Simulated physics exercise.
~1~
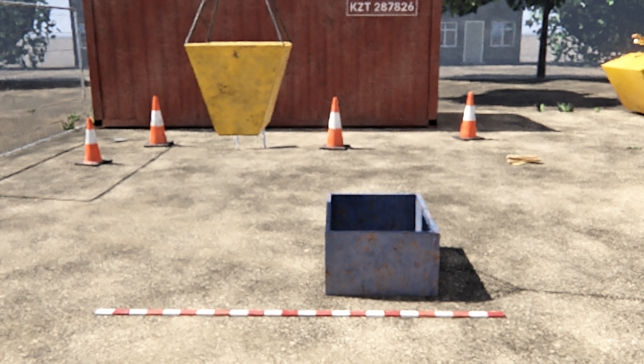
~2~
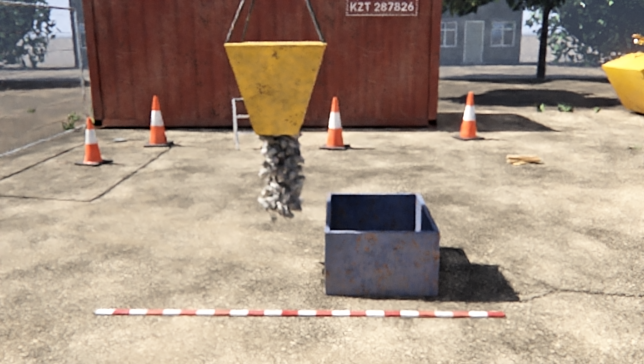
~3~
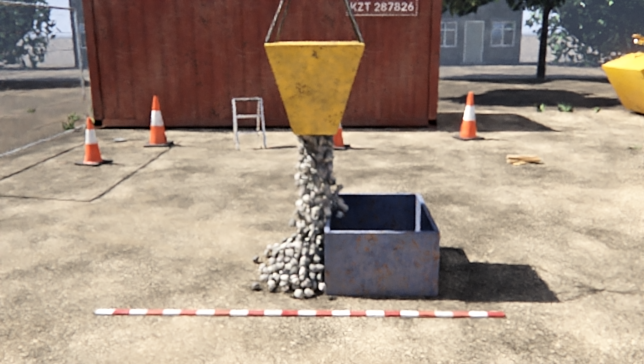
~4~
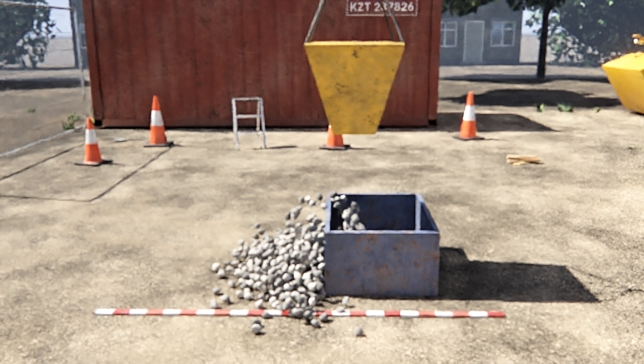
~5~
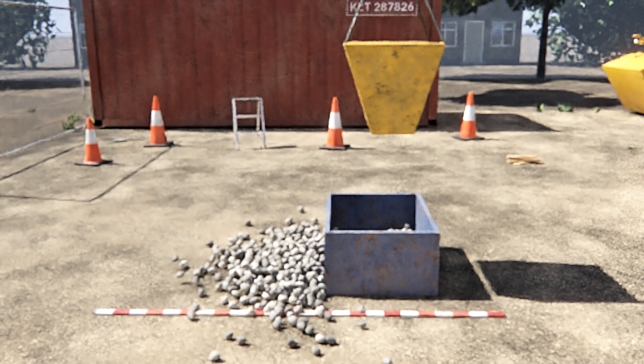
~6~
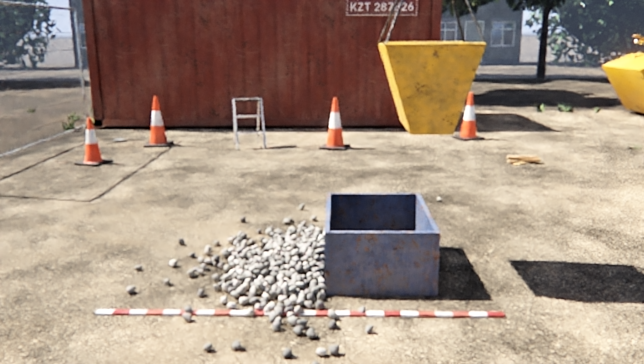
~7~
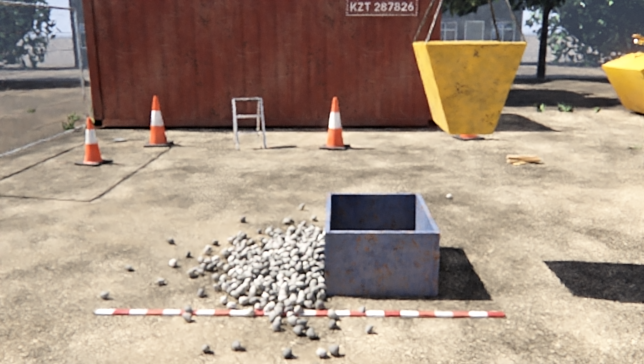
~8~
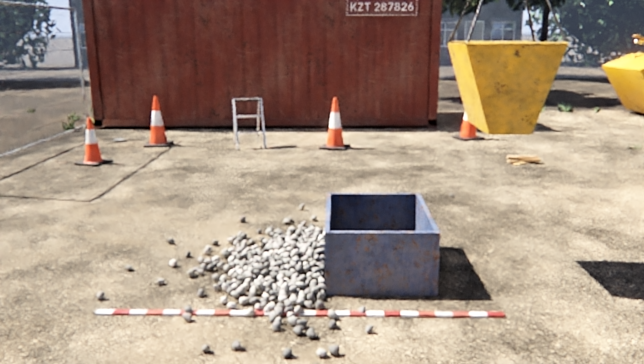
In a sunlit concrete yard, seen from a fixed, slightly raised viewpoint, a yellow skip hangs from cables before a rust-red shipping container and a row of orange-and-white cones. An open blue-grey bin stands near the centre, behind a red-and-white striped pole on the ground. The skip glides right, pouring grey stones from its underside. Most land against the bin's left side, while some drop inside as it passes over. Emptied, it continues right as stones spread across the pole, leaving a settled heap left of the bin.
